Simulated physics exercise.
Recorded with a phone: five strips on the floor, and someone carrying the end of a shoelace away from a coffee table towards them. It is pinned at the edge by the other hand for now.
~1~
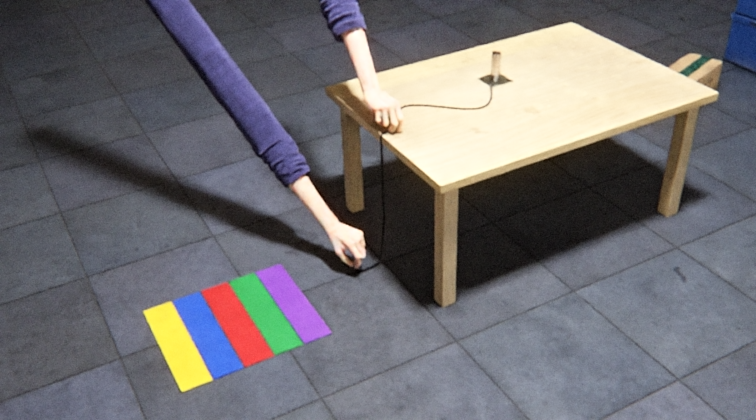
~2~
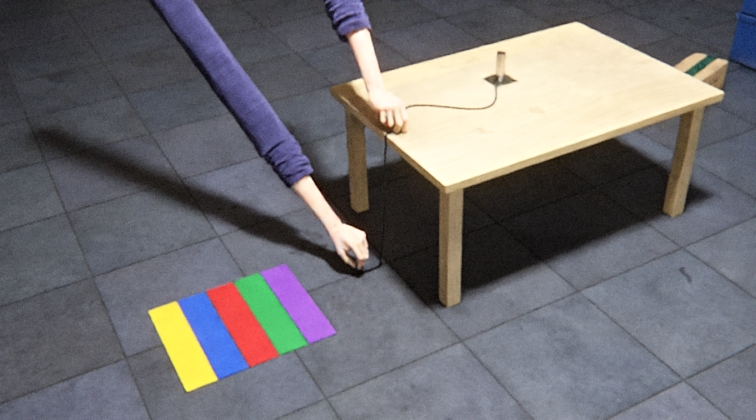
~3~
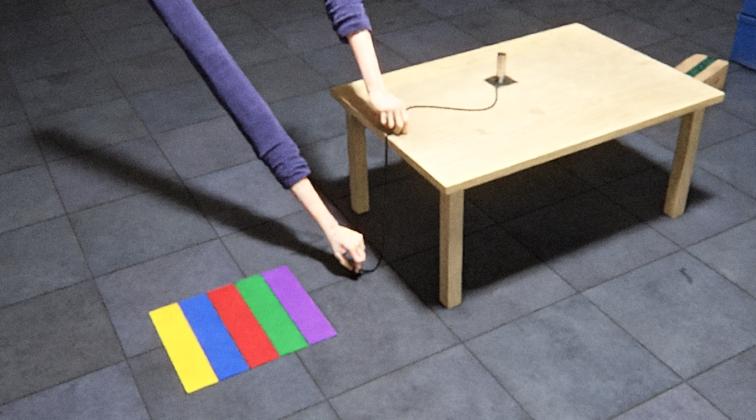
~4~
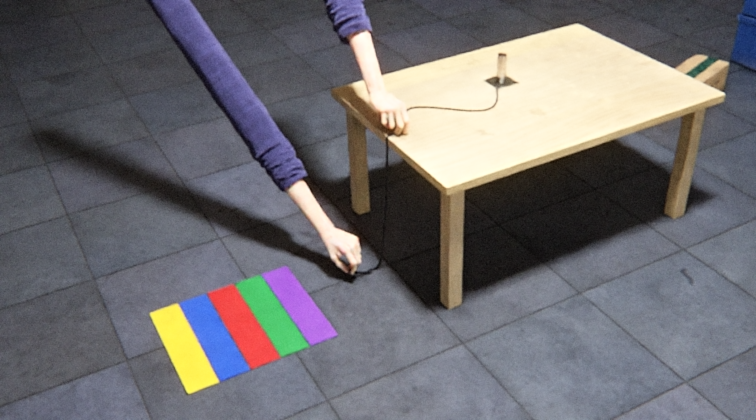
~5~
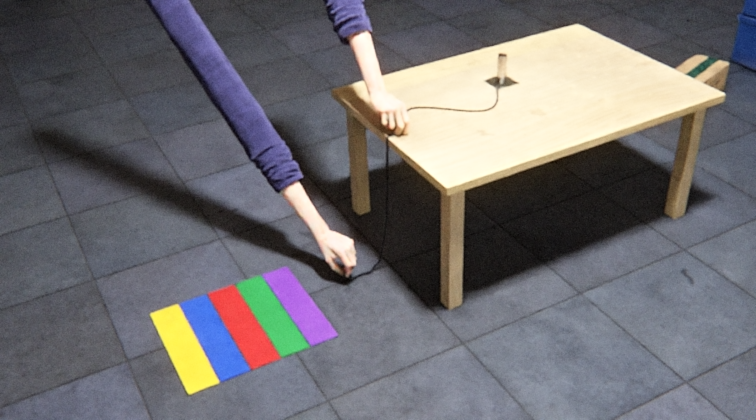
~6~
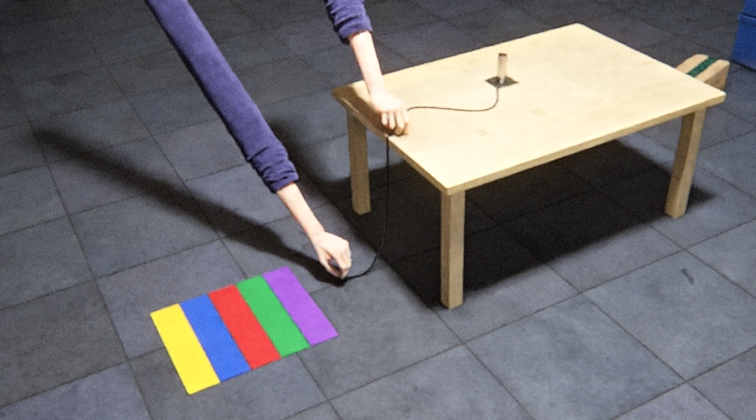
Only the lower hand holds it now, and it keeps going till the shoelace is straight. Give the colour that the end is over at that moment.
The end is over blue.
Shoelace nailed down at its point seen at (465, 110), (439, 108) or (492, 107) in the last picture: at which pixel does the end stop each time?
First (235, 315), next (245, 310), last (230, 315).
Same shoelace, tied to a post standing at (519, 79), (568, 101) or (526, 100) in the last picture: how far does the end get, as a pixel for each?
Try by try: (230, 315), (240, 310) and (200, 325).
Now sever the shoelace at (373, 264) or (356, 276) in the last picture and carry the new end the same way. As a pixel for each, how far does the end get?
Around (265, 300) for the first cut and around (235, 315) for the second.
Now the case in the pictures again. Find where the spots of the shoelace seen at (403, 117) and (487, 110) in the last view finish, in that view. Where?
(377, 138) and (450, 102), approximately.
Soon after, end near (263, 303); over green.
Then, end near (227, 316); over red.
At full stretch, end near (206, 323); over blue. Over blue.
